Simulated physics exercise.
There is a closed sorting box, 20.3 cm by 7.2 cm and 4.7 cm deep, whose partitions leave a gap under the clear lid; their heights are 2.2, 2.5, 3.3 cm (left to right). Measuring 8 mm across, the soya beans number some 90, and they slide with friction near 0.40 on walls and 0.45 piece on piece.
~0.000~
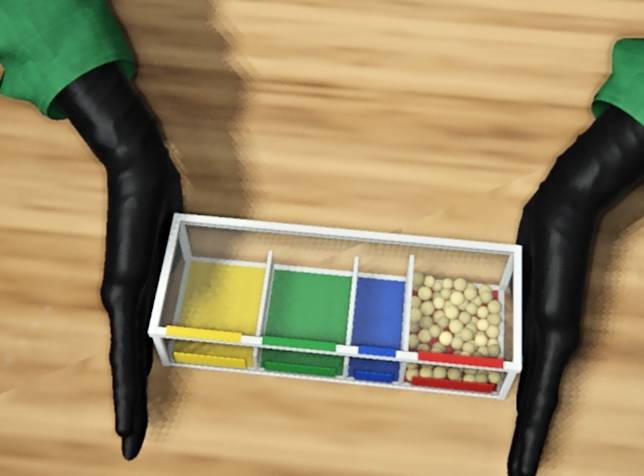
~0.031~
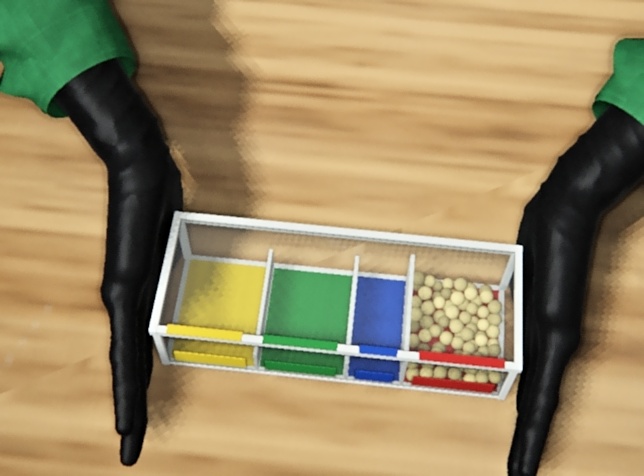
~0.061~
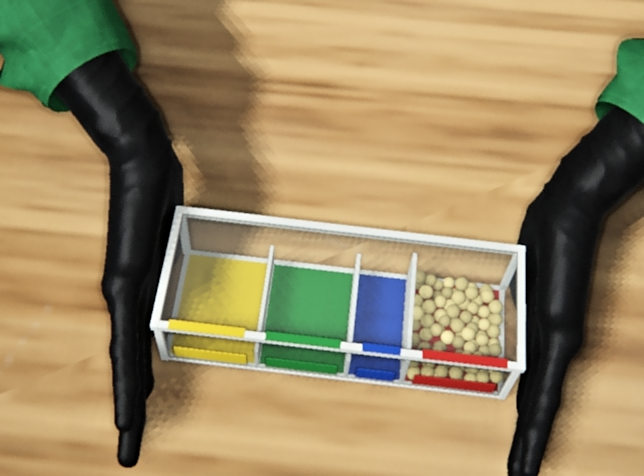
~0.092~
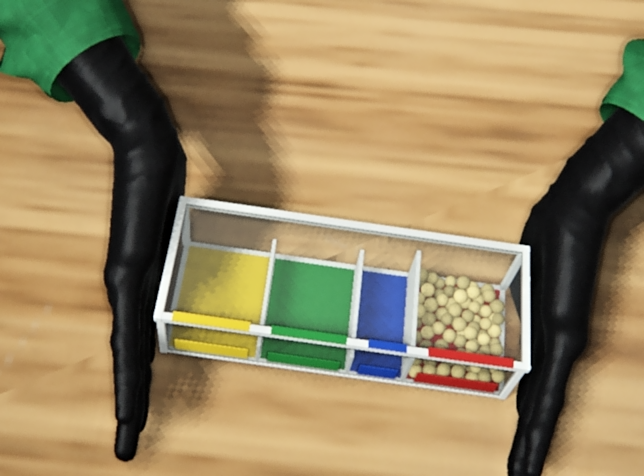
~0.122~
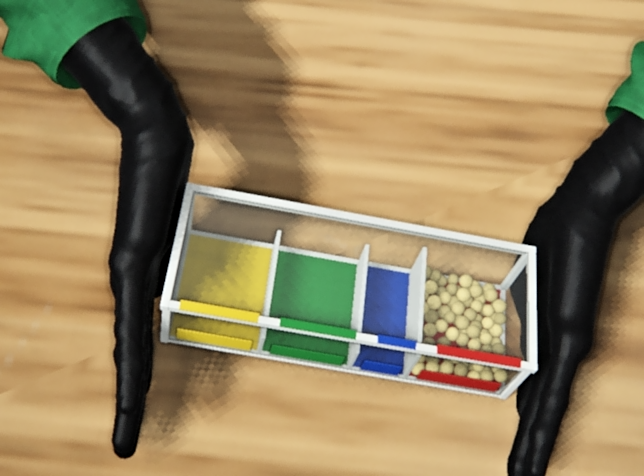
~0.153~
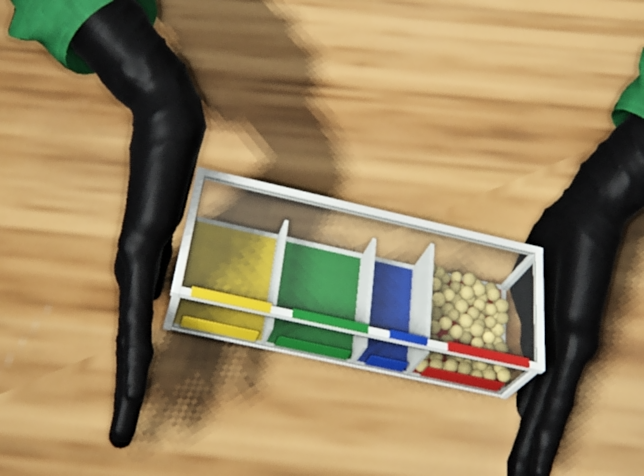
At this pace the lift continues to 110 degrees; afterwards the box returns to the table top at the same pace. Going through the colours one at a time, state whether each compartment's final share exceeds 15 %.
Red compartment: Exceeds; blue compartment: Does not exceed; green compartment: Does not exceed; yellow compartment: Does not exceed.
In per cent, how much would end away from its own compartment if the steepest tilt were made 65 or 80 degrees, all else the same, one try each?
Some 0 and 0 per cent.
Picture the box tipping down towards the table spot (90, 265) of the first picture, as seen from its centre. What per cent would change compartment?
Something like 60 per cent of the pieces.
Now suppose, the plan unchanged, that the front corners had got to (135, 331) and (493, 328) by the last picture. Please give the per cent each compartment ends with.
Per cent by compartment: Red 50, blue 5, green 10, yellow 40.
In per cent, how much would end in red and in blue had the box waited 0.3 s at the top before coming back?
Then, in per cent: Red 100; blue 0.
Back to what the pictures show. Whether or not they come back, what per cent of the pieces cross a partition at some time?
Some 0 per cent.
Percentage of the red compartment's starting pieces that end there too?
It works out to near 100 percent.
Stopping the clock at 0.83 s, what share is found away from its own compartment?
Estimate: Some 0 %.
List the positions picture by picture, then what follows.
Box tilt 0 degrees, front corners at (158, 329) and (513, 364); red 100 %, in the first frame.
Box tilt 1 degrees, front corners at (158, 327) and (514, 364), in the second frame.
Box tilt 2 degrees, front corners at (160, 322) and (517, 364), in the third frame.
Box tilt 5 degrees, front corners at (163, 314) and (522, 364), lowest corner right back, in the fourth frame.
Box tilt 10 degrees, front corners at (170, 302) and (529, 364), lowest corner right back, in the fifth frame.
Box tilt 14 degrees, front corners at (180, 288) and (536, 364), lowest corner right back; red 100 %. The box's pace is about 155 degrees a second, in the sixth frame.
After 0.83 s, tilt 110 degrees; red 100 %.
After 1.28 s, tilt 49 degrees; red 100 %.
After 1.80 s, tilt 0 degrees; red 100 %.
By 2.3 s all is still; red 100 %, blue 0 %, green 0 %, yellow 0 %.
